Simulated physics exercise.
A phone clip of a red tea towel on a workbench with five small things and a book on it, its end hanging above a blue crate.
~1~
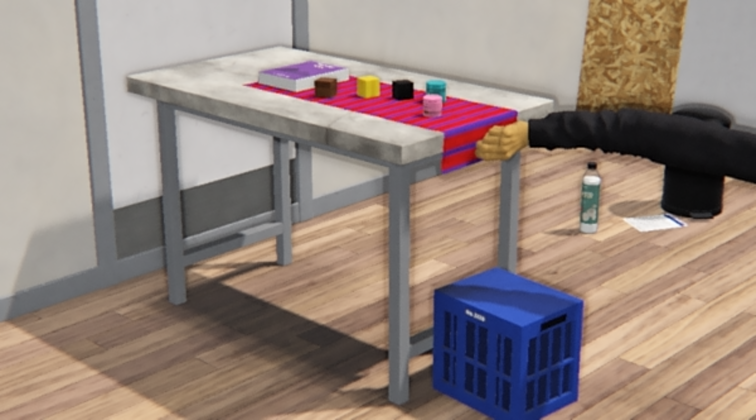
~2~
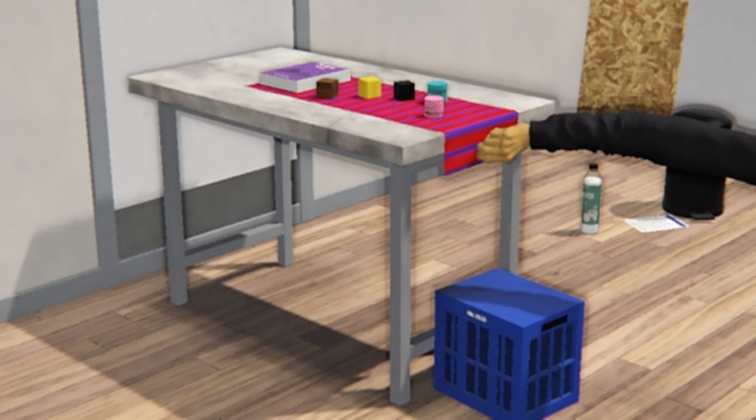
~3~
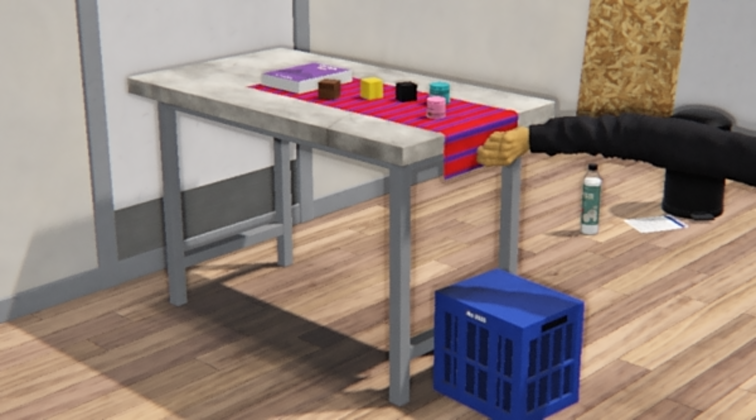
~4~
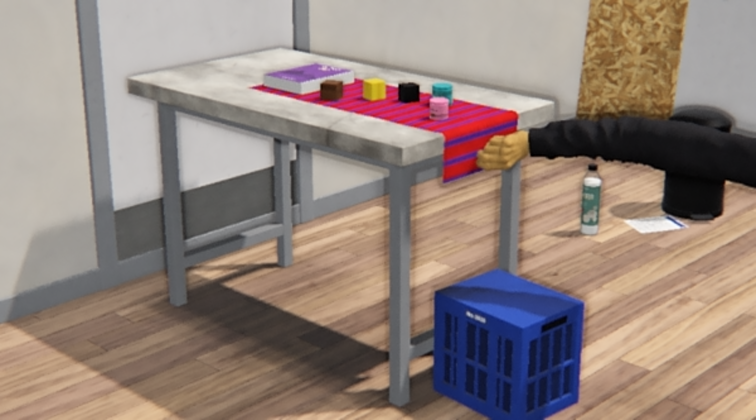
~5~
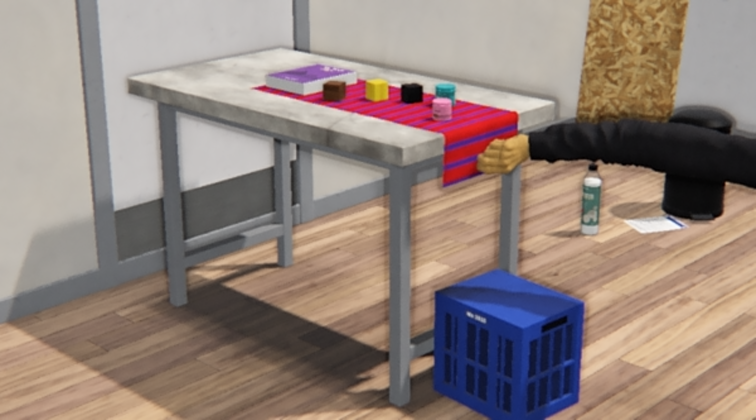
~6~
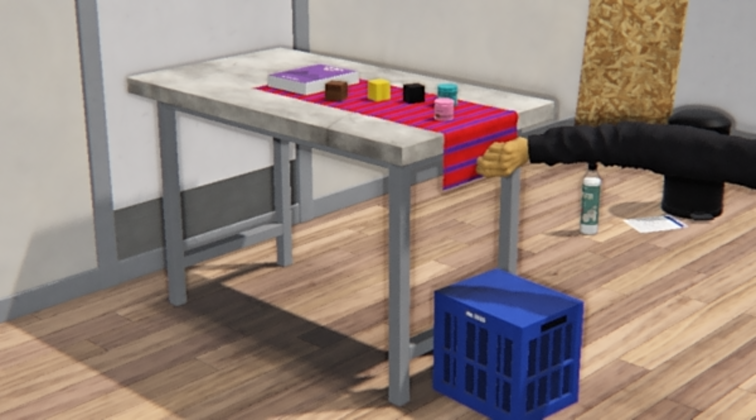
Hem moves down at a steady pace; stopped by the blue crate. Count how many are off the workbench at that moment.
Off the workbench: Three.
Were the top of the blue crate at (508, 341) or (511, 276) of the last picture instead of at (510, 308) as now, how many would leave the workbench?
4 and 2.
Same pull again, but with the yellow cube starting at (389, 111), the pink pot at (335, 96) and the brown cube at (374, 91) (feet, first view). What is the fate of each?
Note: Yellow cube lost; pink pot kept on top; brown cube kept on top.
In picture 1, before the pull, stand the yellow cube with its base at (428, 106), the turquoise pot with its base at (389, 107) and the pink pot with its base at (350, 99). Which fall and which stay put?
The yellow cube will end up off, the turquoise pot will end up off, the pink pot will stay where it is.
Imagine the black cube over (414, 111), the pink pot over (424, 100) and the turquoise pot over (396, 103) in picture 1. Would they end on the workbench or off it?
Each in turn: The black cube goes down, the pink pot goes down, the turquoise pot goes down.
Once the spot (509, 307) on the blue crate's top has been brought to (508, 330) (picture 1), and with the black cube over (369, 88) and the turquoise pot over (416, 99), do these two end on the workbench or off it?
Observed: Black cube remains seated; turquoise pot departs.
Soon after, hem near (481, 210); all still up.
Then, hem near (481, 259); pink pot and turquoise pot gone.
Further on, hem on the crate; pink pot, turquoise pot and black cube gone.
At rest, hem on the crate; pink pot, turquoise pot and black cube gone. Over the edge go three.
